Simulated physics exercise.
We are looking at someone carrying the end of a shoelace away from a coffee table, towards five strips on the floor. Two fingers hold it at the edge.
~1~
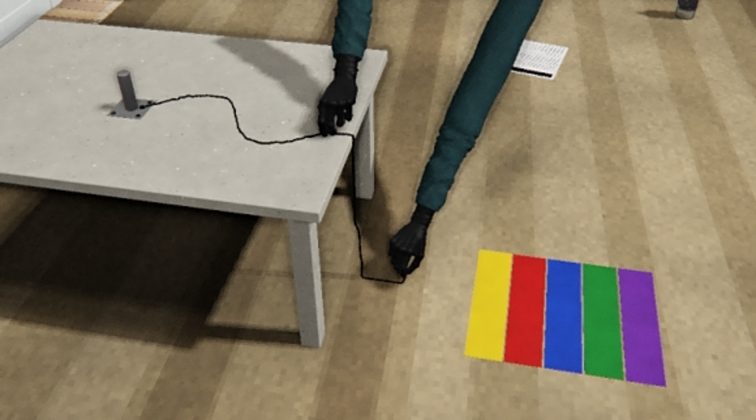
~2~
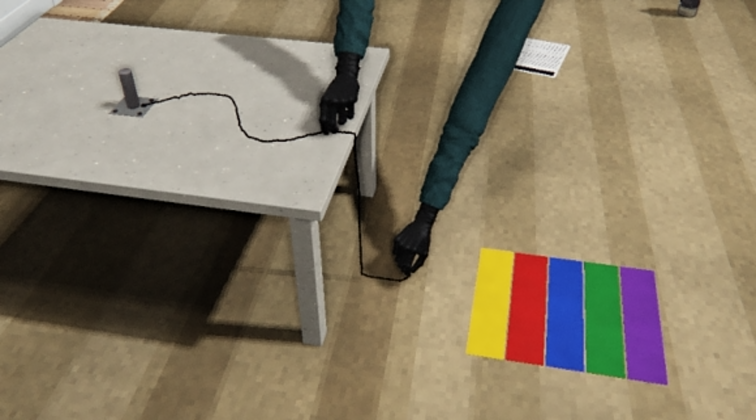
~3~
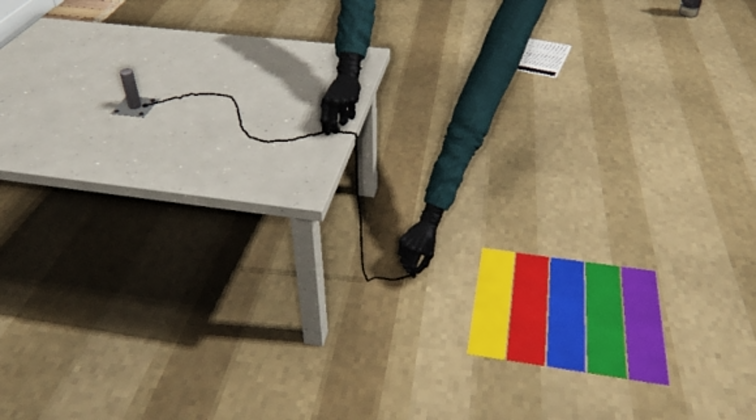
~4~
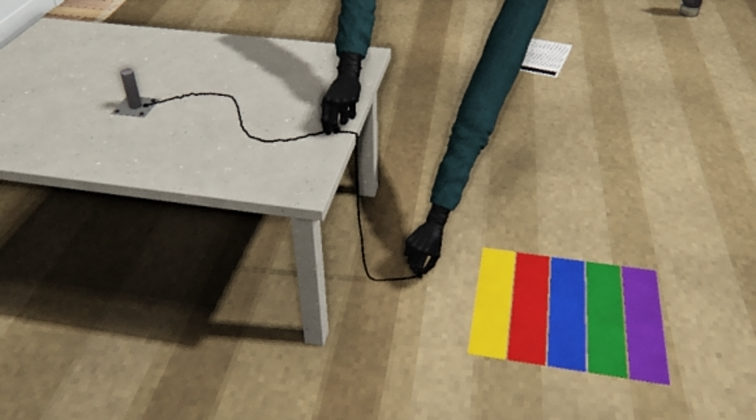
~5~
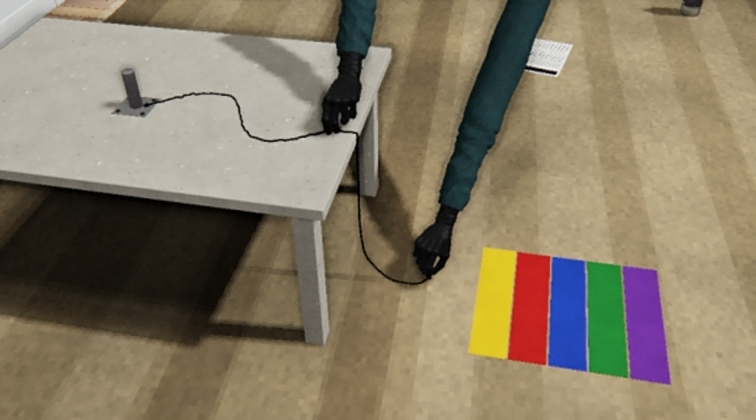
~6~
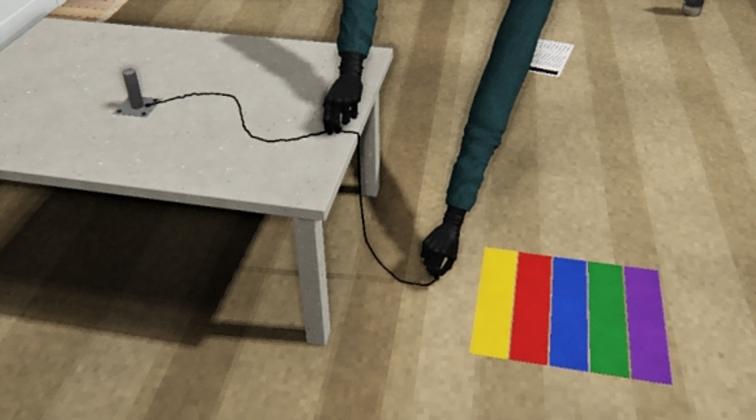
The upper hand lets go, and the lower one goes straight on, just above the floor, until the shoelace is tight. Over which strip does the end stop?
It gets as far as the green strip.
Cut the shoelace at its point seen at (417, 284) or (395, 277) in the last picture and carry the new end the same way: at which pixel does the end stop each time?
In that order: (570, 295) and (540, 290).
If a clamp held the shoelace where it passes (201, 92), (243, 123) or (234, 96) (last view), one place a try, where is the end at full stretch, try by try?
About (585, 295), (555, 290) and (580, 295).
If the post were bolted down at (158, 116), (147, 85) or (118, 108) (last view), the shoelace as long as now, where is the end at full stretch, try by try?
Try by try, around (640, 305), (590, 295) and (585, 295).
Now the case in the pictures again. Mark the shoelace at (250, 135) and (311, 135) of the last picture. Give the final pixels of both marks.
The first at (312, 127), the second at (374, 146).
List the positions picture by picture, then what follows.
In the first frame, end (406, 274); yellow (485, 337); red (524, 343); blue (563, 349); green (603, 355); purple (644, 361).
In the second frame, end (411, 273); shoelace through (179, 98) (237, 109) (273, 141) (354, 140) (359, 209) (362, 266).
In the third frame, end (416, 273).
In the fourth frame, end (422, 274); shoelace through (181, 98) (238, 109) (274, 141) (356, 140) (358, 209) (365, 267).
In the fifth frame, end (431, 275).
In the sixth frame, end (439, 276); shoelace through (183, 98) (240, 109) (276, 141) (358, 140) (362, 209) (381, 264).
Soon after, end near (543, 290); over red.
After that, end near (583, 296); over blue.
At the stop, end near (606, 299); over green. The green one.
